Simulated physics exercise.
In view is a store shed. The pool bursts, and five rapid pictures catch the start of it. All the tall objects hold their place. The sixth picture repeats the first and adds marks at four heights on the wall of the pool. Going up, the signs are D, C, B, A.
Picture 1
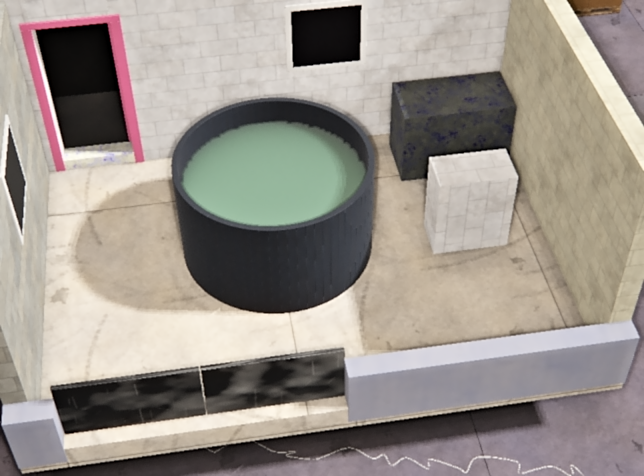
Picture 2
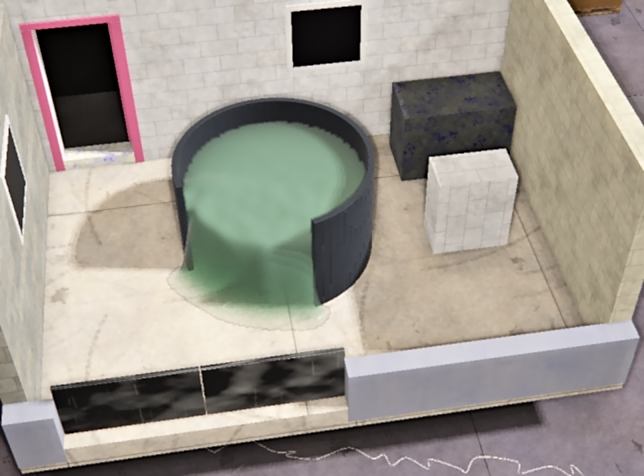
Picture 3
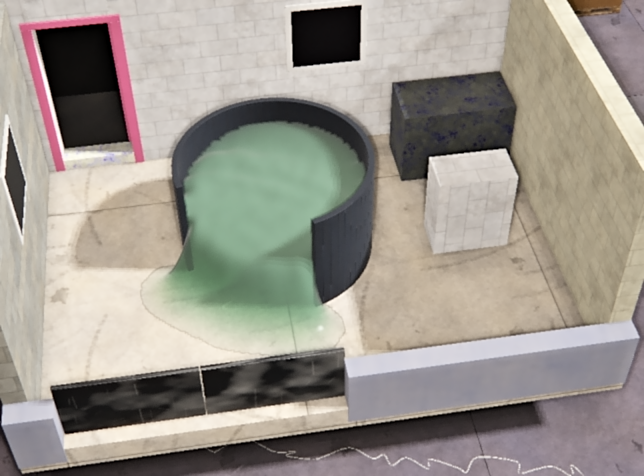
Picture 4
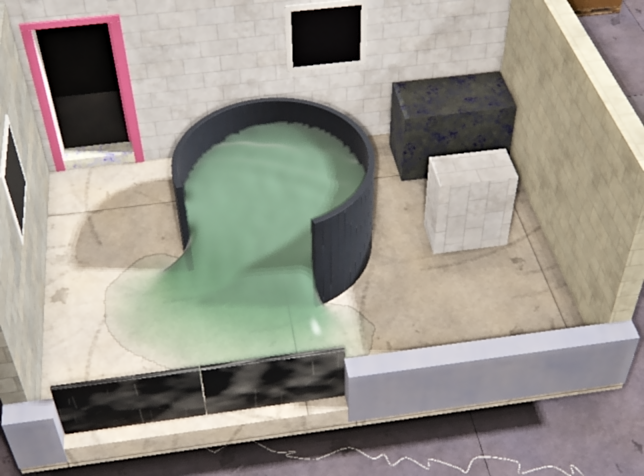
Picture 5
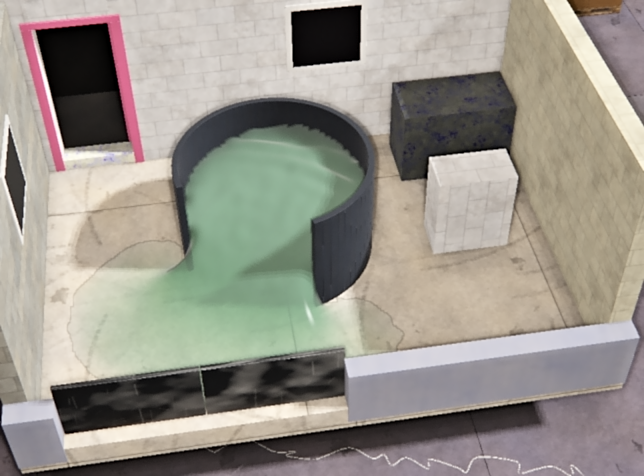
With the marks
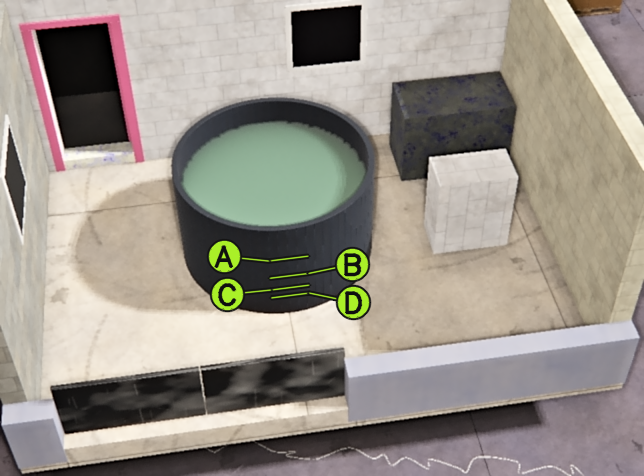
A round dark tank of green water stood still in a small walled room, then its front opened and the water poured out, spreading across the pale floor toward the front and left.
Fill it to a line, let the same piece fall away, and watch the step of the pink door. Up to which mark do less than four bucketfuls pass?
I would pick line C.
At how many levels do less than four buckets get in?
Two of them.
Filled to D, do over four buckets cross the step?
No.
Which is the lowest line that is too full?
The answer is B.
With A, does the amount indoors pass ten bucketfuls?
Yes, clearly.
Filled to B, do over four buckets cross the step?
Yes, it does.
In lime, A at (288, 258); B at (289, 275); C at (289, 287); D at (290, 295); from the bottom up D, C, B, A.
With A, dozens of bucketfuls pour in.
With B, about 10 bucketfuls get in.
With C, a bucket or two gets in.
With D, nothing gets over.
